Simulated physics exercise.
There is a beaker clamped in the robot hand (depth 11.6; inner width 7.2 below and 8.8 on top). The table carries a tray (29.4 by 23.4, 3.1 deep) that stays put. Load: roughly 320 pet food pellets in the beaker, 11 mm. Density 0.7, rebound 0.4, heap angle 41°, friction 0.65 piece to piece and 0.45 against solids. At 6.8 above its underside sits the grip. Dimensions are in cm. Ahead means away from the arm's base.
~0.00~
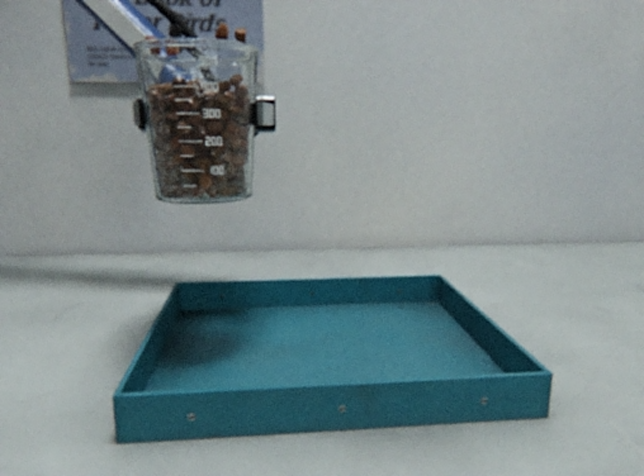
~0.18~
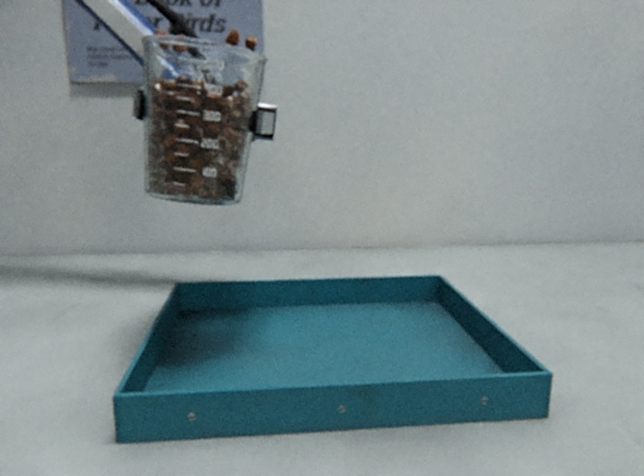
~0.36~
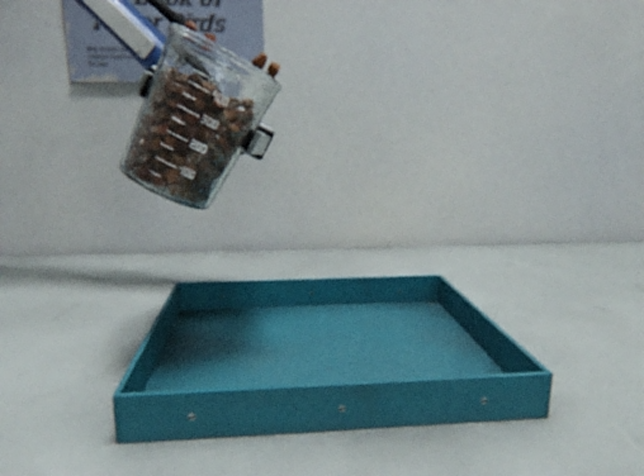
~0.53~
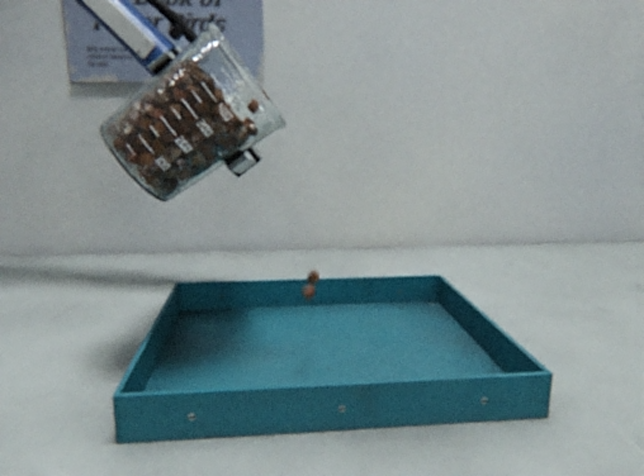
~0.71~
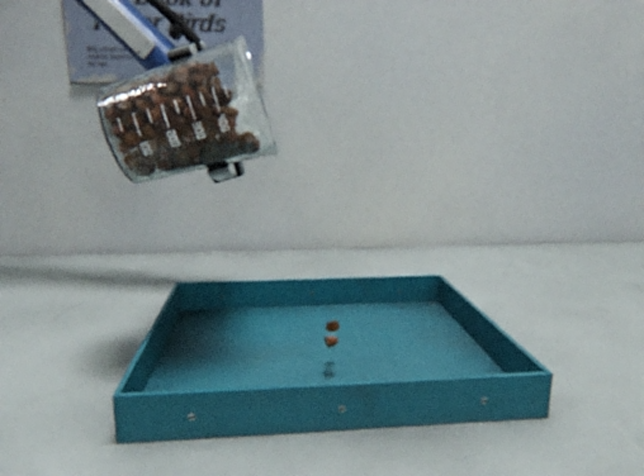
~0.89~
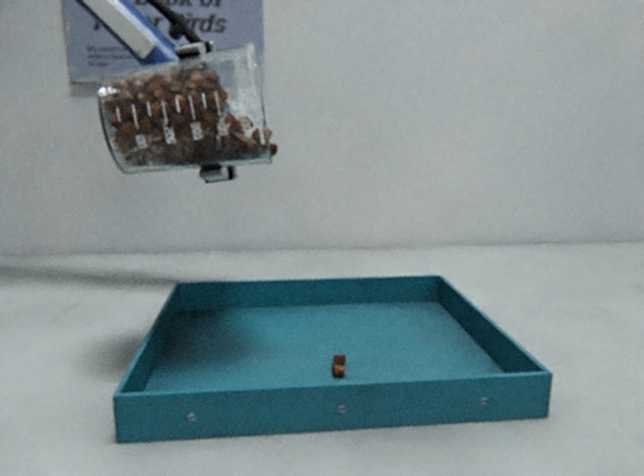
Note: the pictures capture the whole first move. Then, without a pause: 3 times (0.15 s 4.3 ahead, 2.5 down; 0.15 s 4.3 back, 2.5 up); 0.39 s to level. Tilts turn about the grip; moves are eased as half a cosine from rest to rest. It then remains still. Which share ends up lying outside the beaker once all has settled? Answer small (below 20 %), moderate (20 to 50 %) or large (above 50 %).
It is moderate.
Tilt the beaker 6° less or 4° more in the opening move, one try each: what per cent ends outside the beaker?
20 and 45 percent.
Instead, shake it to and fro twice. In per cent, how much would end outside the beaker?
25 per cent or so.
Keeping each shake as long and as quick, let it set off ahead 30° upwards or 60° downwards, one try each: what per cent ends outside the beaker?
Roughly 80 per cent, then 5 per cent.
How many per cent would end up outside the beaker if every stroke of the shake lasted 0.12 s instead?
It would come to around 45 %.
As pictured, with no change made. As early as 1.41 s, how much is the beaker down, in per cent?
Roughly 20 percent is out.
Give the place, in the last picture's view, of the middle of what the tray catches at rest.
It lands close to (356, 337).
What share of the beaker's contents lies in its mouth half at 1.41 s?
I'd guess about 50 percent of it.
By 1.41 s, tilted 82° forward, highest piece 22 above the table; 260 in the beaker, 49 in the tray, 10 in flight or on a rim.
By 1.92 s, tilted 61° forward, highest piece 22 above the table; 227 in the beaker, 92 in the tray.
By 2.38 s, level, highest piece 24 above the table; 226 in the beaker, 93 in the tray.
By 3.43 s, level, highest piece 24 above the table; 226 in the beaker, 93 in the tray.
Final count, 226 in the beaker, 93 in the tray. That is 29 % outside the beaker.
